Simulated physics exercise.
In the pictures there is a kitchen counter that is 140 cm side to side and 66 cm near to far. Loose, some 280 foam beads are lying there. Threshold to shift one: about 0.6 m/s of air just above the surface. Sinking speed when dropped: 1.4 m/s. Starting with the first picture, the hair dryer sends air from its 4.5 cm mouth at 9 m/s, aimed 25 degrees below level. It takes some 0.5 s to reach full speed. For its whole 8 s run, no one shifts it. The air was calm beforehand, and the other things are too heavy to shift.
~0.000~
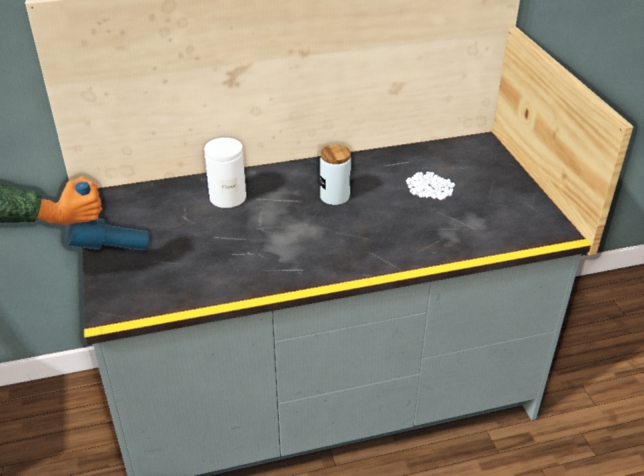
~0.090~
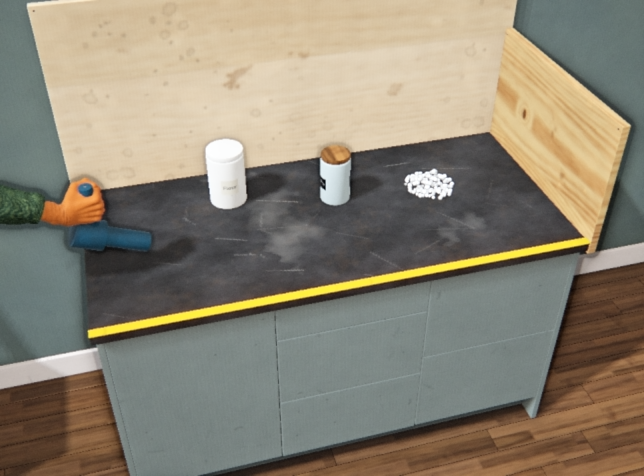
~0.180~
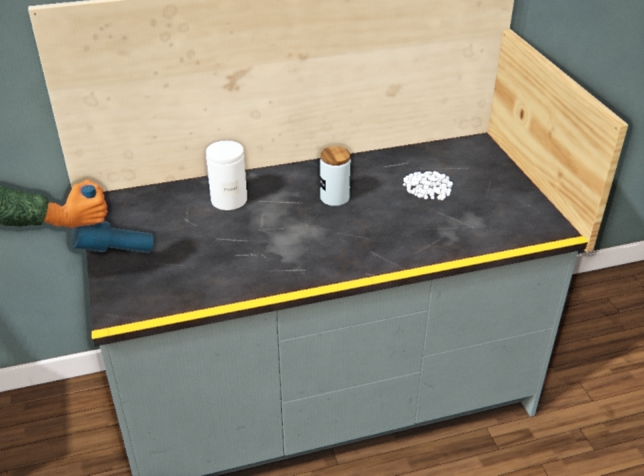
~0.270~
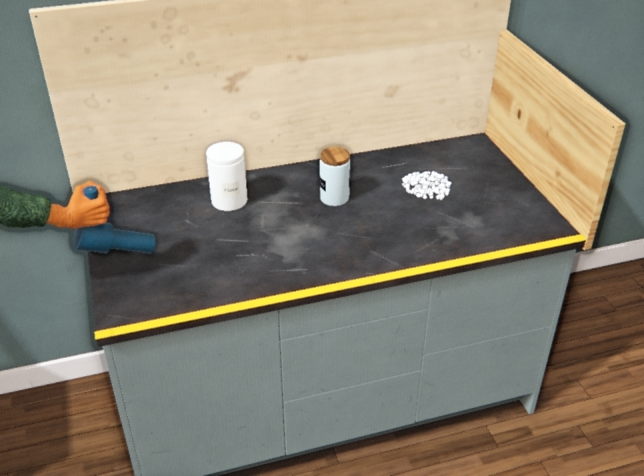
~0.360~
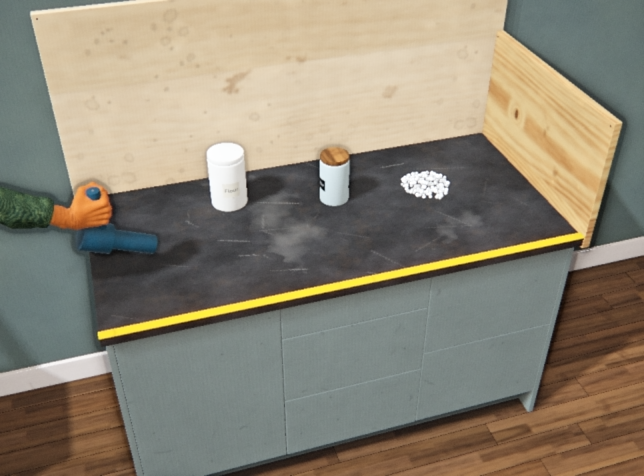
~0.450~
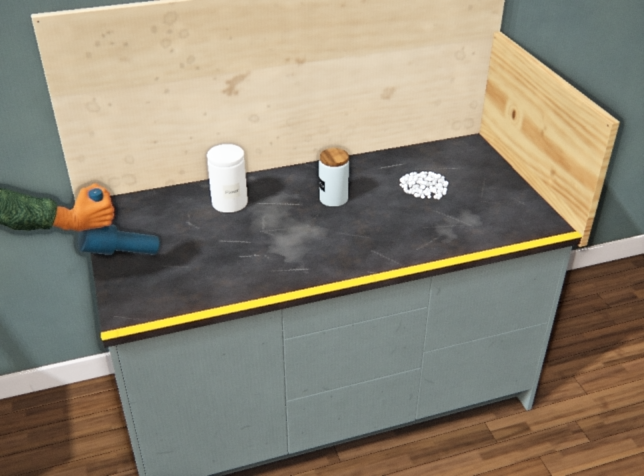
On a dark kitchen counter, a gloved hand holds a blue dryer while white beads barely move.
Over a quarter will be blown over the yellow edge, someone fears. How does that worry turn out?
Quarter not exceeded.
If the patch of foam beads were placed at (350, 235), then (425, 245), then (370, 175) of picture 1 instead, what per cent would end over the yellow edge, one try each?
Taking the three spots in order, you'd get around 50 percent, 90 percent and 0 percent.
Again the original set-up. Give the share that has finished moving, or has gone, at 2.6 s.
About 2 per cent.
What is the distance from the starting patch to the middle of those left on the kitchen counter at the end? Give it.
Distance: Approx. 35 cm.
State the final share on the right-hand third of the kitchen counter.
I'd put it at about 100 percent.
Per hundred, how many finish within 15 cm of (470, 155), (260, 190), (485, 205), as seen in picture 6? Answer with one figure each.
Roughly 60 %, 0 % and 0 %, in that order.
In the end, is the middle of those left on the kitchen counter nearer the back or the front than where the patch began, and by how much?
It drifts toward the rear side, close to 20 cm in all.
After 1.6 s, 98 % are on the move or not yet settled, 0 % are over the yellow edge; the middle of those still in play is near (464, 143).
After 2.6 s, 98 % are on the move or not yet settled, 0 % are over the yellow edge; the middle of those still in play is near (470, 142).
After 4.4 s, 94 % are on the move or not yet settled, 0 % are over the yellow edge; the middle of those still in play is near (475, 142).
After 8.0 s, at the end, 0 % are over the yellow edge; the middle of those still in play is near (476, 143).
